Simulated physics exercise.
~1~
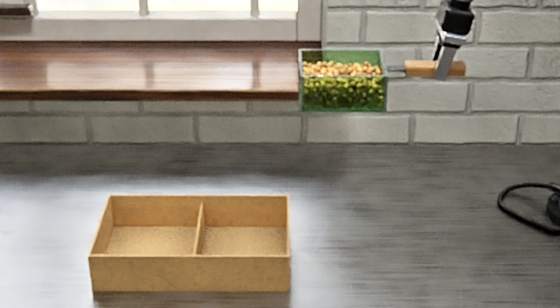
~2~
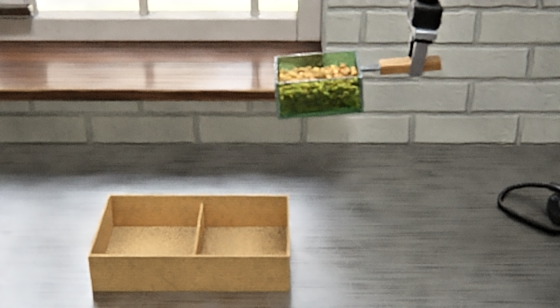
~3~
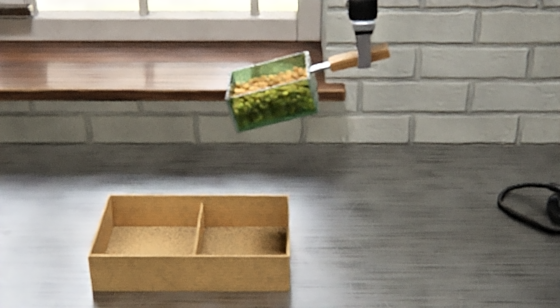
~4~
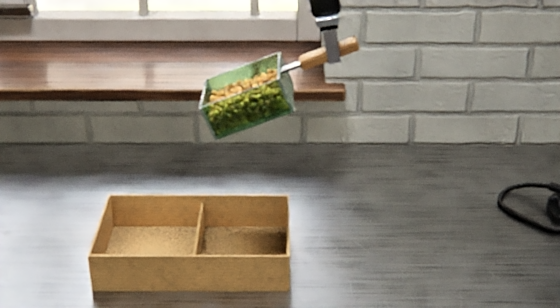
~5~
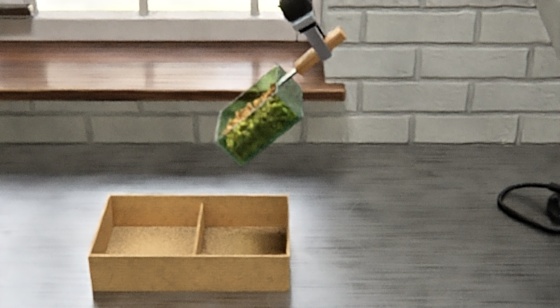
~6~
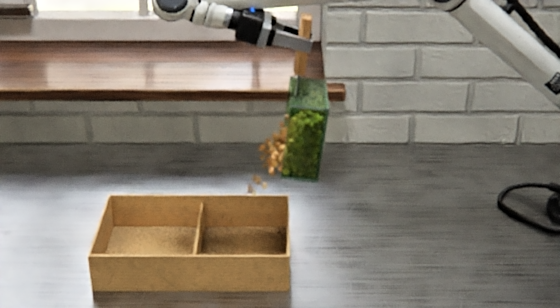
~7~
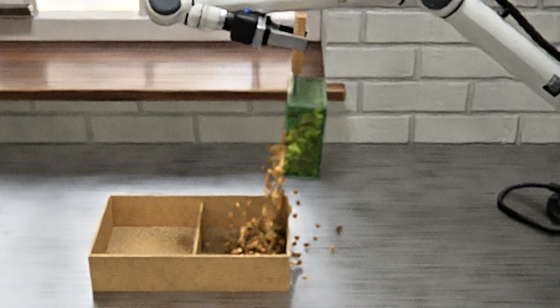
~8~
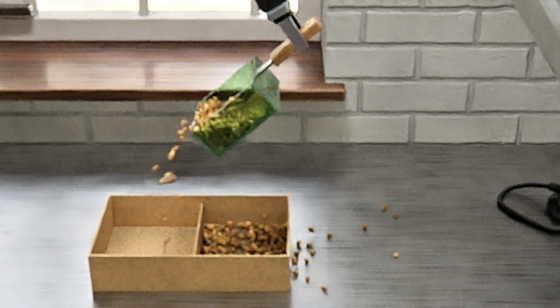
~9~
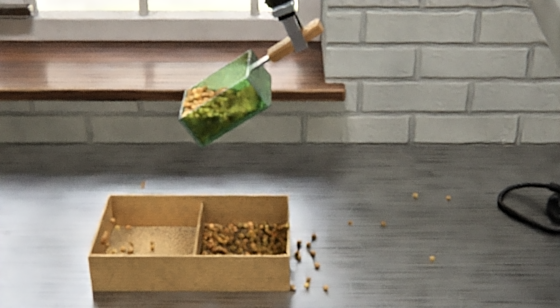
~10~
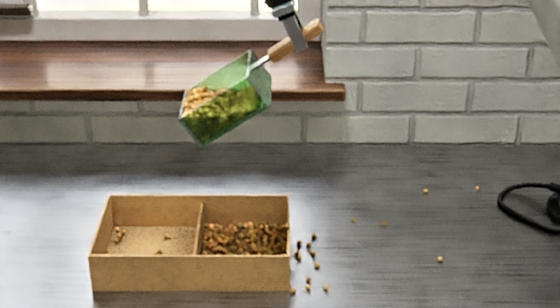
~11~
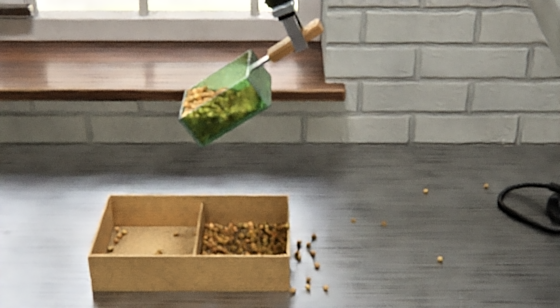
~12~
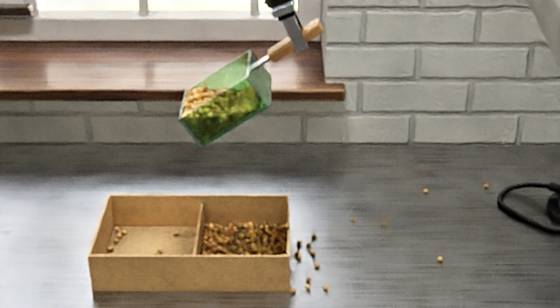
Robot arm tipping a green box of chickpeas over a divided tray, filling mostly the right compartment, scattering some, then holding still.
